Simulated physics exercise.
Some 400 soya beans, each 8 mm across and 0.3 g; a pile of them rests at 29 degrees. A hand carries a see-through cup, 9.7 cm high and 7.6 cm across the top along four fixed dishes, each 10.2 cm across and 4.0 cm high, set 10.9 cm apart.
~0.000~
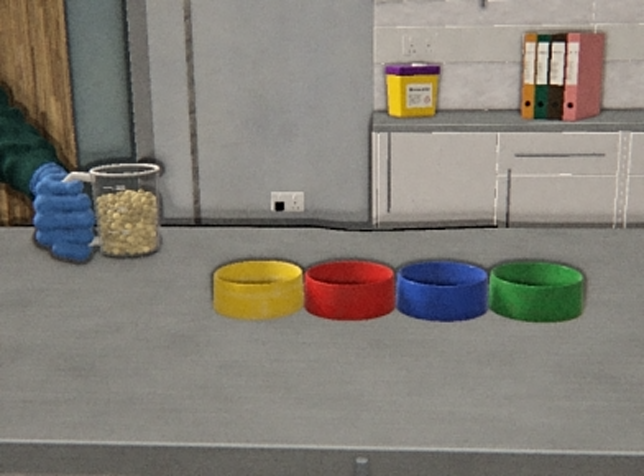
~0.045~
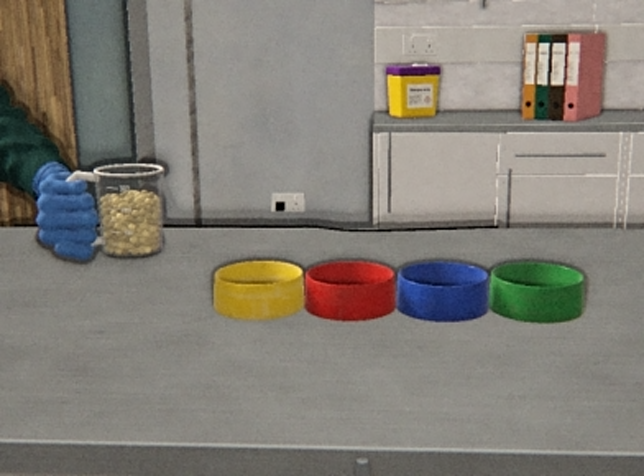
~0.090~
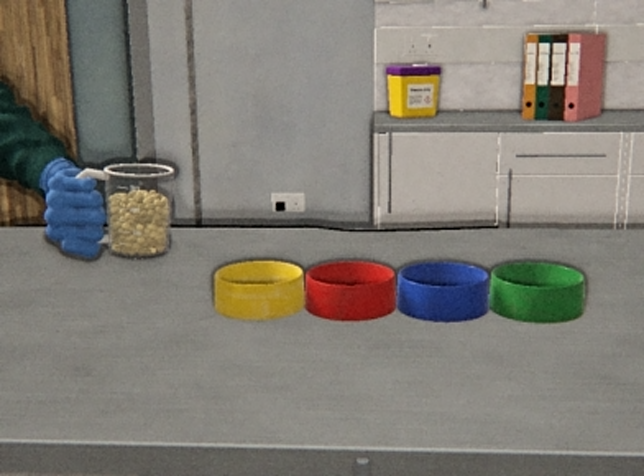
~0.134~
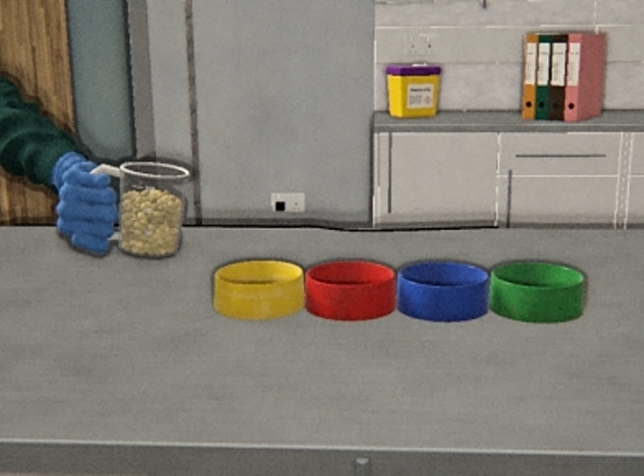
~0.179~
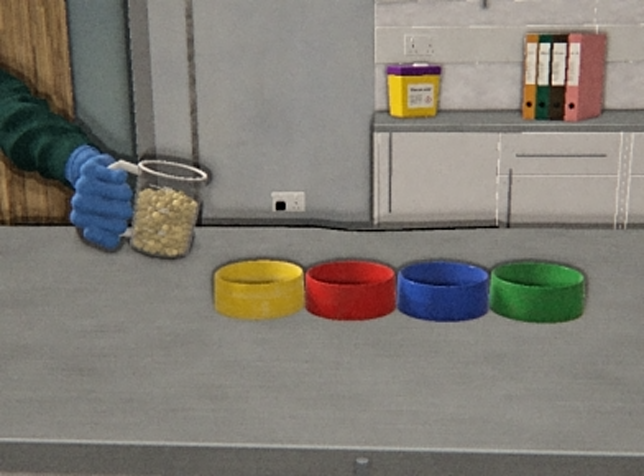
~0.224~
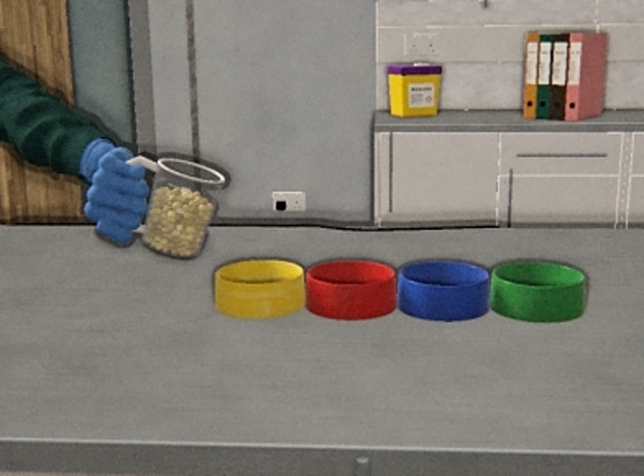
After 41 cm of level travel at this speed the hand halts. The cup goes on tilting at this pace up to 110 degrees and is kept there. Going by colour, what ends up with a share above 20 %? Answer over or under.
Red dish: Under; blue dish: Under; green dish: Over; yellow dish: Under; on the counter: Under.
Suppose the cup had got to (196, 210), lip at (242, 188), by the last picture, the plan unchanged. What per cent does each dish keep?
Red 0; blue 10; green 80; yellow 0.
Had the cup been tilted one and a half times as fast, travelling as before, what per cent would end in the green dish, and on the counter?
In that case green 40, counter 10.
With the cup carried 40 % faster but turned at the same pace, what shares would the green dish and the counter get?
Green 100, counter 0.
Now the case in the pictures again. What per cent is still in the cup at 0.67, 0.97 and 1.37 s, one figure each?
In turn: 100, 95, 10.
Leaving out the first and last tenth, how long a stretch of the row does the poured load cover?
Roughly 7 cm.
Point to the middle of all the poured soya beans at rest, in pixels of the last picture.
Around (541, 290).
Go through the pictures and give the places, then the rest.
In the first frame, cup at (128, 210), tilt 0 degrees, lip at (157, 170), moved 0.0 cm; middle of the pieces at (127, 224); yellow dish at (258, 273); red dish at (350, 274); blue dish at (442, 274); green dish at (537, 275).
In the second frame, cup at (131, 211), tilt 1 degrees, lip at (161, 171), moved 0.3 cm; middle of the pieces at (130, 224).
In the third frame, cup at (139, 211), tilt 4 degrees, lip at (171, 172), moved 1.3 cm; middle of the pieces at (138, 224).
In the fourth frame, cup at (152, 210), tilt 8 degrees, lip at (187, 175), moved 2.8 cm; middle of the pieces at (149, 223).
In the fifth frame, cup at (166, 210), tilt 13 degrees, lip at (205, 178), moved 4.5 cm; middle of the pieces at (162, 223).
In the sixth frame, cup at (181, 210), tilt 18 degrees, lip at (223, 181), moved 6.2 cm; middle of the pieces at (176, 222); yellow dish at (260, 272); red dish at (351, 273); blue dish at (444, 274); green dish at (538, 275). Its pace works out near 110 degrees a second; the hand travels 38 cm a second.
After 0.67 s, tilt 68 degrees; cup holds 100 %.
After 0.97 s, tilt 101 degrees; cup holds 95 %, blue 5 %.
After 1.37 s, tilt 110 degrees; cup holds 10 %, blue 5 %, green 85 %.
At rest (2.1 s), red 0 %, blue 5 %, green 95 %, yellow 0 %, counter 5 %.
